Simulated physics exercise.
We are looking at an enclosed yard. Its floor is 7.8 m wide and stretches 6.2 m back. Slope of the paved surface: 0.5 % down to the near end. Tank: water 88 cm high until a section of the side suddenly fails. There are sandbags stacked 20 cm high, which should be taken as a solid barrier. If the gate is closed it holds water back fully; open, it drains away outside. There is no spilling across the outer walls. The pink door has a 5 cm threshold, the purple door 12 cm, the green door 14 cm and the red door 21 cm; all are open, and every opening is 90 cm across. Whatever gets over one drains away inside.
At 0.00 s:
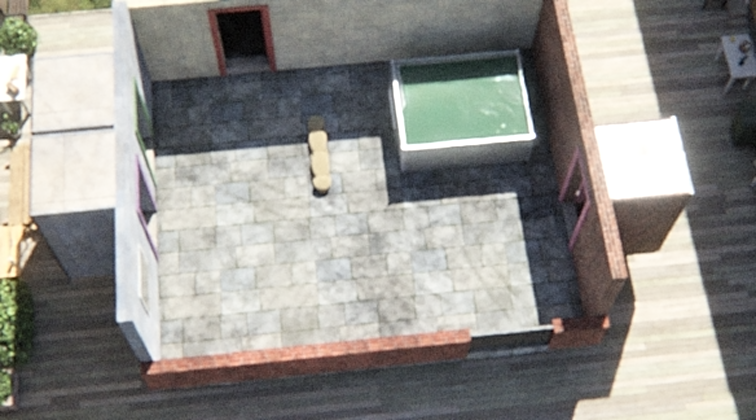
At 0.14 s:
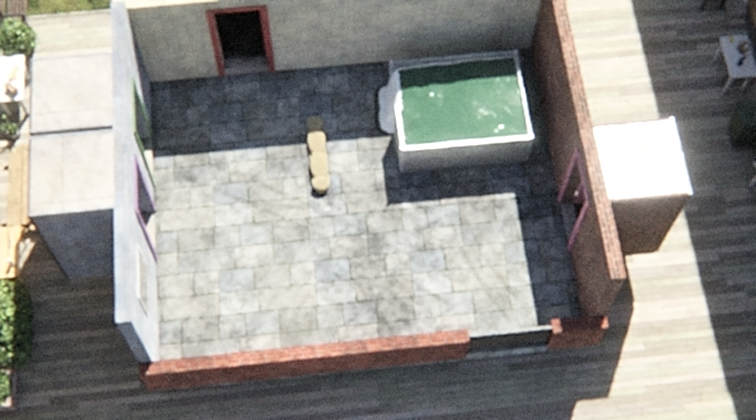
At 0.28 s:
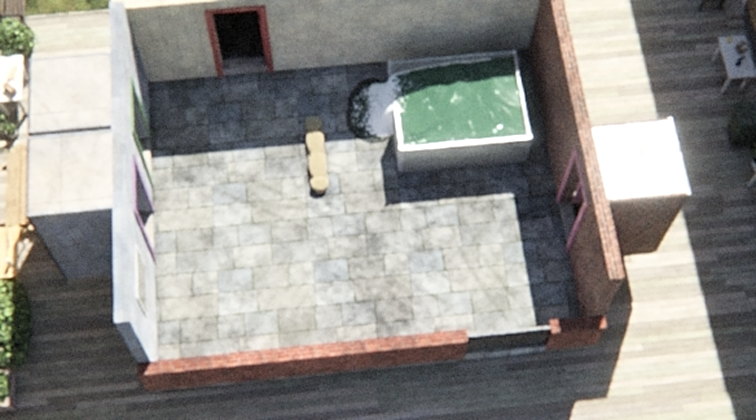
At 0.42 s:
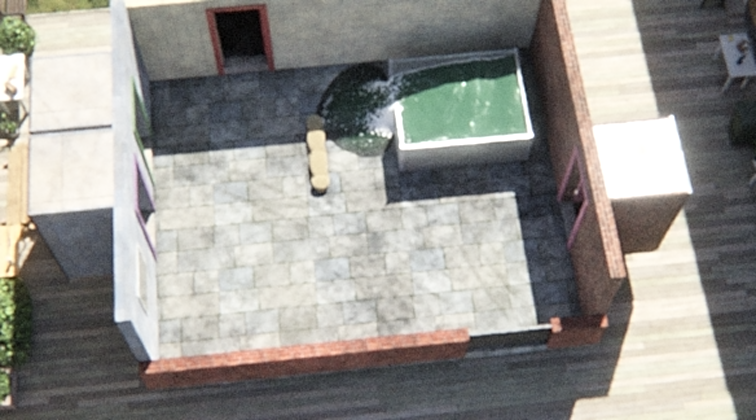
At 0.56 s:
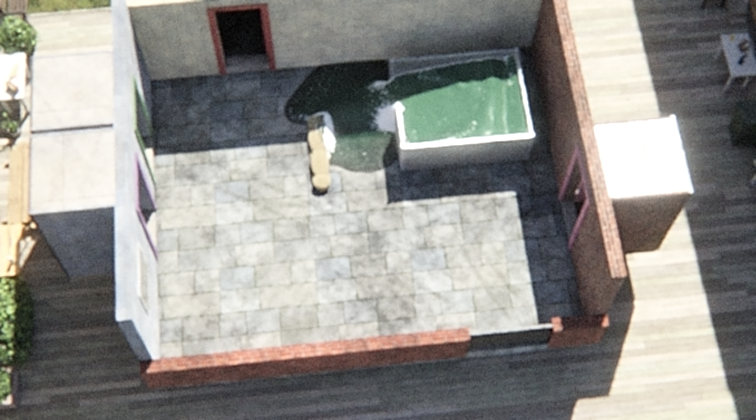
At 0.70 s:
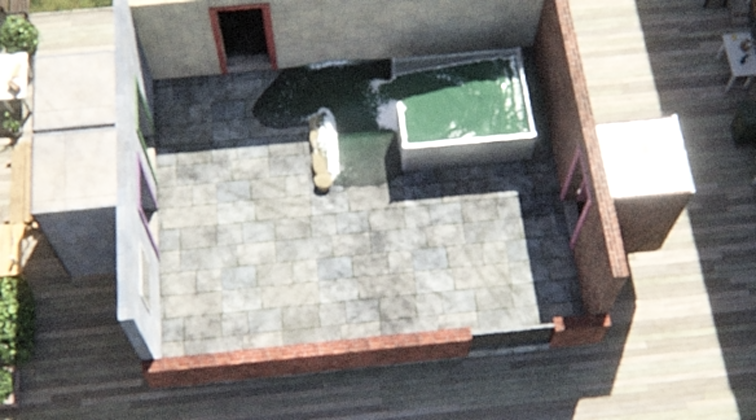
Green water pours from the tank's left side and spreads leftward across the paved yard.
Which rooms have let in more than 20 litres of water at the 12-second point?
At the end, the pink door is going to top the limit, the purple door is going to fall short of the limit, the green door is going to top the limit, the red door is going to fall short of the limit.
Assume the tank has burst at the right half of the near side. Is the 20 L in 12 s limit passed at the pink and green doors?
Short answer, against that limit: Pink overshoots, green is fine.
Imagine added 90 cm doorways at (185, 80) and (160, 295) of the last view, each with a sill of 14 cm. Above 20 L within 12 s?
In the order given, higher then lower.
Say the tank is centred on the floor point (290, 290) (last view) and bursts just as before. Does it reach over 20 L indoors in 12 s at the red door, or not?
Against the limit, the red door gets no more than that.
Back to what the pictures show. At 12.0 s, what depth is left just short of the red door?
Close to 7.0 cm of depth.
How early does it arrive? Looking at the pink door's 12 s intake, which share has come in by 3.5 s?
I'd put it at about 0 per cent by that point.
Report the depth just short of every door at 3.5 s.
Depths: Pink door 0 cm, purple door 12 cm, green door 22 cm, red door 12 cm.
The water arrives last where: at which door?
Pink.
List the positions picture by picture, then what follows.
The first frame shows the tank at (462, 101) is whole and still, 88 cm deep.
In the second frame, the front is at (387, 131), 0.5 m from the gap at (395, 99); 0.3 m2 of floor is under water; 88 cm left at the back of the tank.
In the third frame, water pours out at (393, 101) and has run 0.9 m, to (351, 124); typically 12 cm deep outside, 88 cm at the tank's back.
In the fourth frame, the front is at (321, 118), 1.5 m from the gap at (395, 101); 2.2 m2 of floor is under water; 88 cm left at the back of the tank.
In the fifth frame, the front is at (289, 112), 2.1 m from the gap at (396, 100); 3.8 m2 of floor is under water; 85 cm left at the back of the tank.
In the sixth frame, water pours out at (397, 100) and has run 2.8 m, to (260, 104); typically 6 cm deep outside, 77 cm at the tank's back.
After 1.4 s water covers 25 % of the floor and is deepest (47 cm) near (389, 105); pink door not reached, purple door not reached, green door not reached, red door 18 cm at the sill, 0 L in.
After 2.2 s water covers 45 % of the floor and is deepest (53 cm) near (154, 95); pink door not reached, purple door not reached, green door 20 cm at the sill, 0 L in, red door 17 cm at the sill, 0 L in.
After 3.5 s water covers 65 % of the floor and is deepest (36 cm) near (163, 102); pink door not reached, purple door 12 cm at the sill, 0 L in, green door 22 cm at the sill, 35 L in, red door 12 cm at the sill, 0 L in.
After 7.0 s water covers 85 % of the floor and is deepest (20 cm) near (163, 371); pink door 1 cm at the sill, 0 L in, purple door 9 cm at the sill, 0 L in, green door 16 cm at the sill, 82 L in, red door 13 cm at the sill, 0 L in.
After 12.0 s water covers 95 % of the floor and is deepest (16 cm) near (532, 199); pink door 11 cm at the sill, 67 L in, purple door 5 cm at the sill, 0 L in, green door 7 cm at the sill, 84 L in, red door 7 cm at the sill, 0 L in.
